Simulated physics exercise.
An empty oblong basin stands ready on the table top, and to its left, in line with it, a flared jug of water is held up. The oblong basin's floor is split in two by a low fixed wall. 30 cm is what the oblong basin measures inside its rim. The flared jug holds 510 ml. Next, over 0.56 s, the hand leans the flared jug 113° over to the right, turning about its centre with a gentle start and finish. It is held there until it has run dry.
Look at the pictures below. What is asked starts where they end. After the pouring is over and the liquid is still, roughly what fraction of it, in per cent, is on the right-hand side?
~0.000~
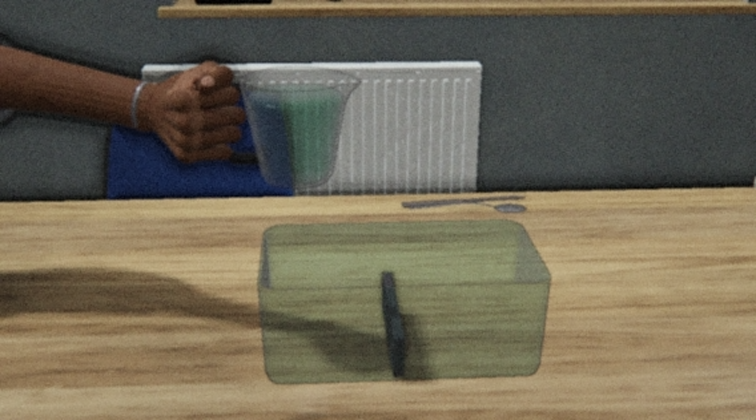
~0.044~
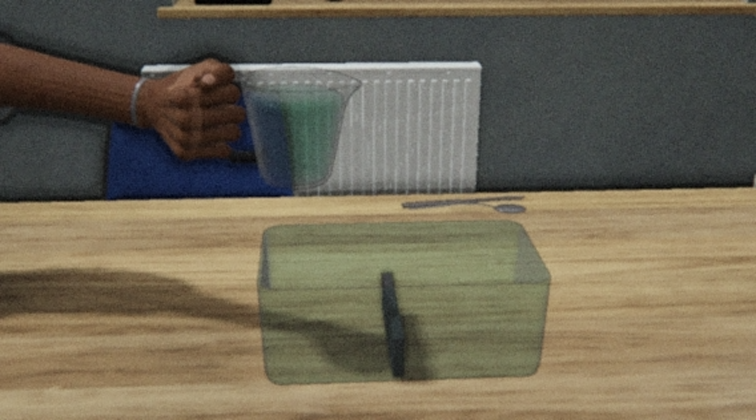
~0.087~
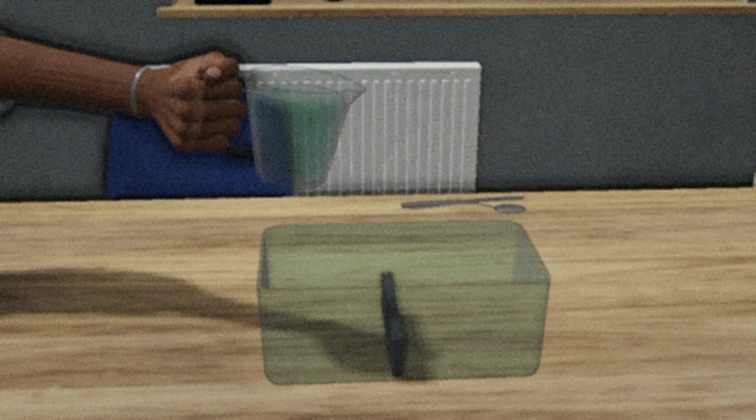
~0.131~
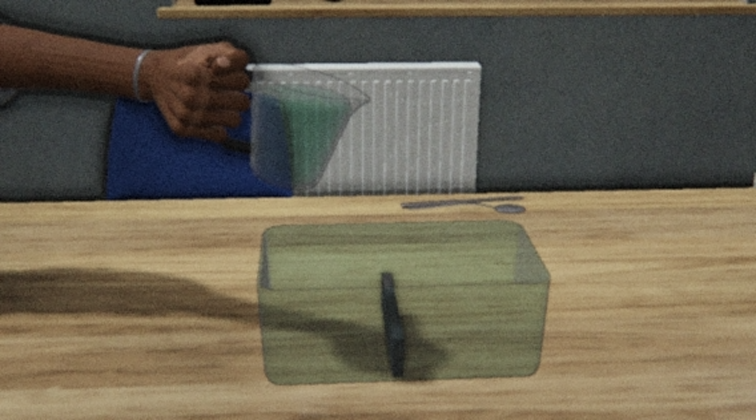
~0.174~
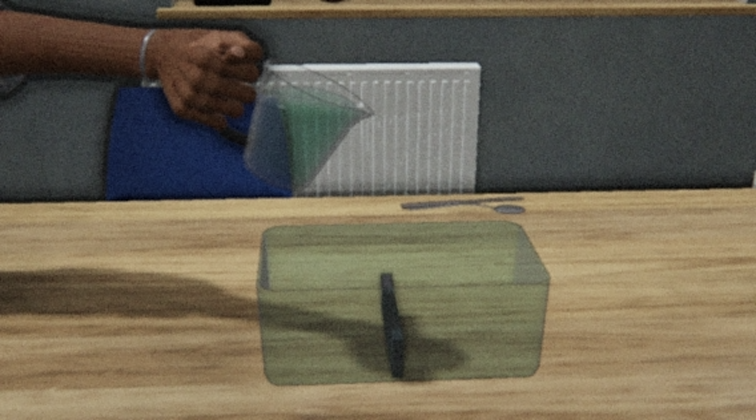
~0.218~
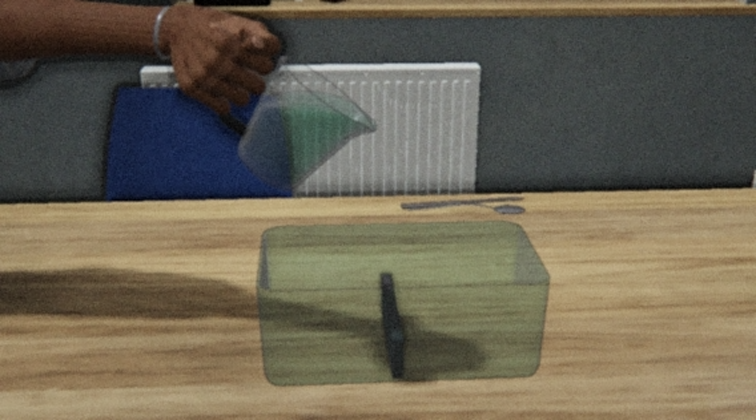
Roughly 60 out of 100 parts.
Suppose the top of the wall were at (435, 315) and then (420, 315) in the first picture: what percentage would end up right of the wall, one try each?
One try each: Around 20 percent and then around 30 percent.
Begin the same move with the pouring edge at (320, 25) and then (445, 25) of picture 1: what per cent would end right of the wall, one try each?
Respectively about 30 and 75 percent.
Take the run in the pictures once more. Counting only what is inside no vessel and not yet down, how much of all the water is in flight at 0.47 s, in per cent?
Close to 30 per cent, I'd say.
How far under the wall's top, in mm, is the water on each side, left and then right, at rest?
Measured: Left around 40 mm, right around 36 mm.
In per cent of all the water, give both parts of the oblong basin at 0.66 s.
Lab note: Left near 32 %, right near 56.
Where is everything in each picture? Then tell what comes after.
Tilt 0°; pouring edge (362, 80); surface from (247, 94) to (345, 93); the oblong basin's rim runs from (262, 257) to (535, 251); the wall's top is at (393, 304), in the first picture.
Tilt 2°; pouring edge (363, 82); surface from (248, 93) to (345, 94), in the second picture.
Tilt 7°; pouring edge (366, 88); surface from (250, 91) to (347, 96), in the third picture.
Tilt 15°; pouring edge (371, 98); surface from (255, 91) to (353, 100), in the fourth picture.
Tilt 25°; pouring edge (375, 112); surface from (259, 98) to (363, 105), in the fifth picture.
Tilt 37°; pouring edge (376, 129); surface from (258, 106) to (365, 113); 2 per cent is over the edge, in the sixth picture.
Then, 0.47 s in, the tilt is 106° and 34 per cent is still to pour, 1 is left of the wall and 34 right of it.
Then, 0.66 s in, the tilt is 113° and 2 per cent is still to pour, 32 is left of the wall and 57 right of it.
Then, 0.85 s in, the tilt is 113° and 0 per cent is still to pour, 38 is left of the wall and 60 right of it.
Then, 1.06 s in, the tilt is 113° and 0 per cent is still to pour, 38 is left of the wall and 60 right of it.
Finally, 38 per cent lies left of the wall, 60 right of it and 2 outside.
